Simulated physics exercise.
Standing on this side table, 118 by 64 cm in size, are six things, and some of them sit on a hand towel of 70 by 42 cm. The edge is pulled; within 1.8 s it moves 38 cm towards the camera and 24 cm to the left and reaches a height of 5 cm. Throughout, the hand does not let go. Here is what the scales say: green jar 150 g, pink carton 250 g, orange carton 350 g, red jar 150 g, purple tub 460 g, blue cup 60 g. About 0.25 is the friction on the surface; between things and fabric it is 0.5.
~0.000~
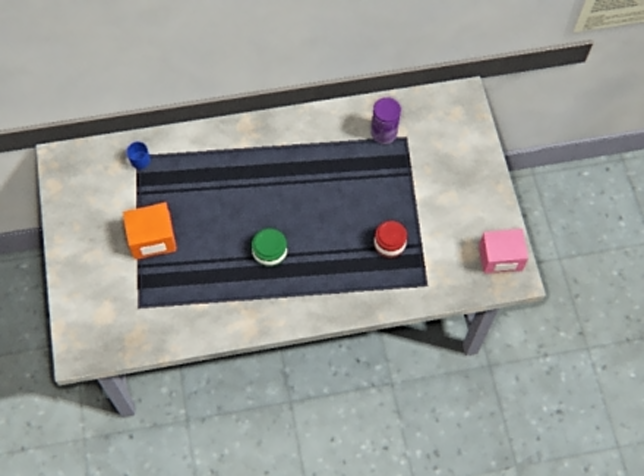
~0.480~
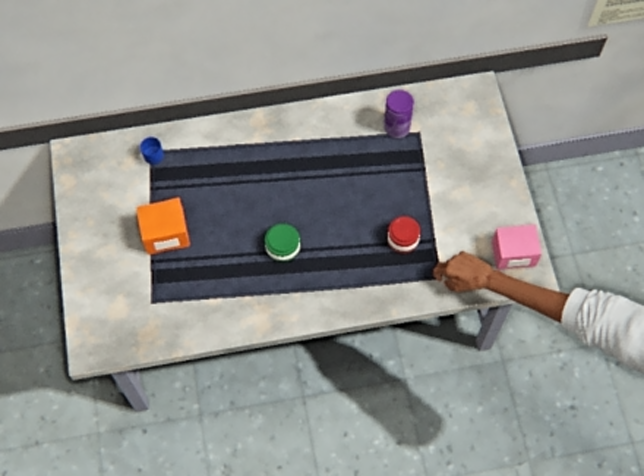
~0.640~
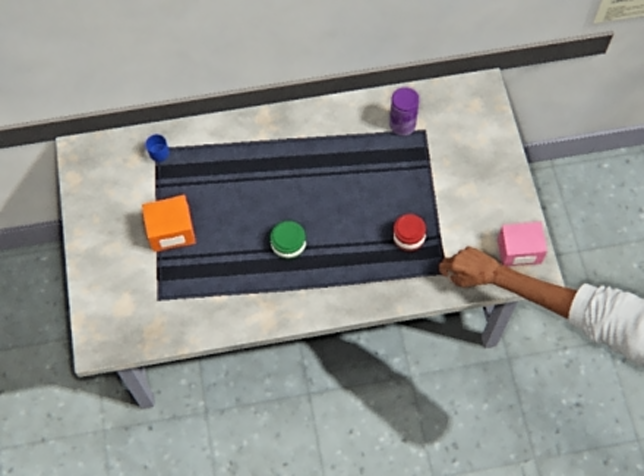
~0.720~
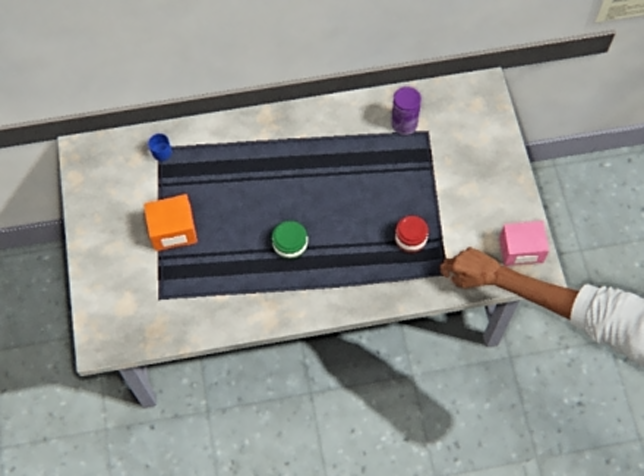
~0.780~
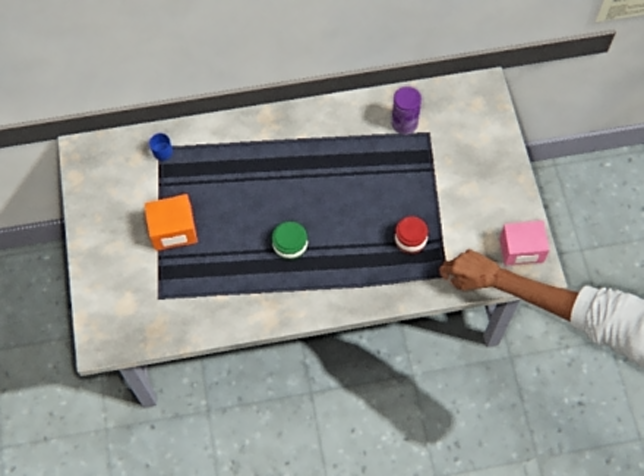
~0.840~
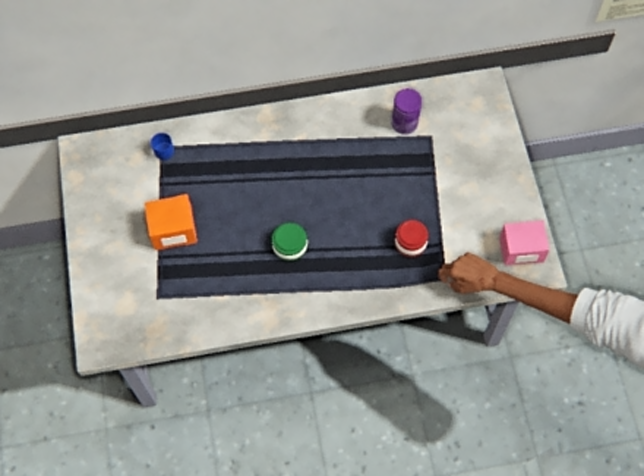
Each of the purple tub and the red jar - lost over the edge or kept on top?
Purple tub: Kept on top; red jar: Lost over the edge.
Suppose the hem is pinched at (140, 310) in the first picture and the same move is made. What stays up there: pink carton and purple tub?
Afterwards pink carton is still on top and purple tub is still on top.
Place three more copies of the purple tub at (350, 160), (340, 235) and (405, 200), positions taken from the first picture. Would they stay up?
Going through the three spots as listed: Ends up off the top, ends up off the top and ends up off the top.
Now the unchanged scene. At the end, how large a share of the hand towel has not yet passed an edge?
Share within the edges: Approx. 35 %.
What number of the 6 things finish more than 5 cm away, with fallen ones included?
The count is 4.
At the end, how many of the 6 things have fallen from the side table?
In total, 2 of the things.
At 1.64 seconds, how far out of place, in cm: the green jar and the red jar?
Green jar: 15 cm; red jar: 25 cm.
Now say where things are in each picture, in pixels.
In the first picture, shows, purple tub (387, 109); red jar (392, 233); hand towel corners (138, 309) (407, 137) (428, 287).
In the second picture, shows, purple tub (400, 102); hand towel corners (151, 304) (420, 132); grip (442, 279).
In the third picture, shows, hand towel corners (157, 301) (426, 130); grip (448, 275).
In the fourth picture, shows, red jar (413, 228); hand towel corners (158, 300) (429, 131); grip (449, 276).
In the fifth picture, shows, hand towel corners (158, 300) (430, 132); grip (448, 278).
In the sixth picture, shows, purple tub (408, 100); red jar (413, 232); hand towel corners (157, 299) (432, 136); grip (447, 281).
At 1.2 s, 100 % of the hand towel is still over the top; red jar 13 cm off its start, green jar 6 cm off its start, blue cup 4 cm off its start.
At 1.6 s, 85 % of the hand towel is still over the top; red jar 27 cm off its start, green jar 13 cm off its start, blue cup 11 cm off its start.
At 2.0 s, 55 % of the hand towel is still over the top; red jar over the edge, blue cup 26 cm off its start at (255, 170), green jar 25 cm off its start at (265, 329).
At 2.4 s, 45 % of the hand towel is still over the top; red jar over the edge, blue cup 33 cm off its start, green jar over the edge.
At 4.0 s, 35 % of the hand towel is still over the top; red jar over the edge, purple tub 0 cm off its start at (408, 100), blue cup 39 cm off its start at (290, 211), green jar over the edge.
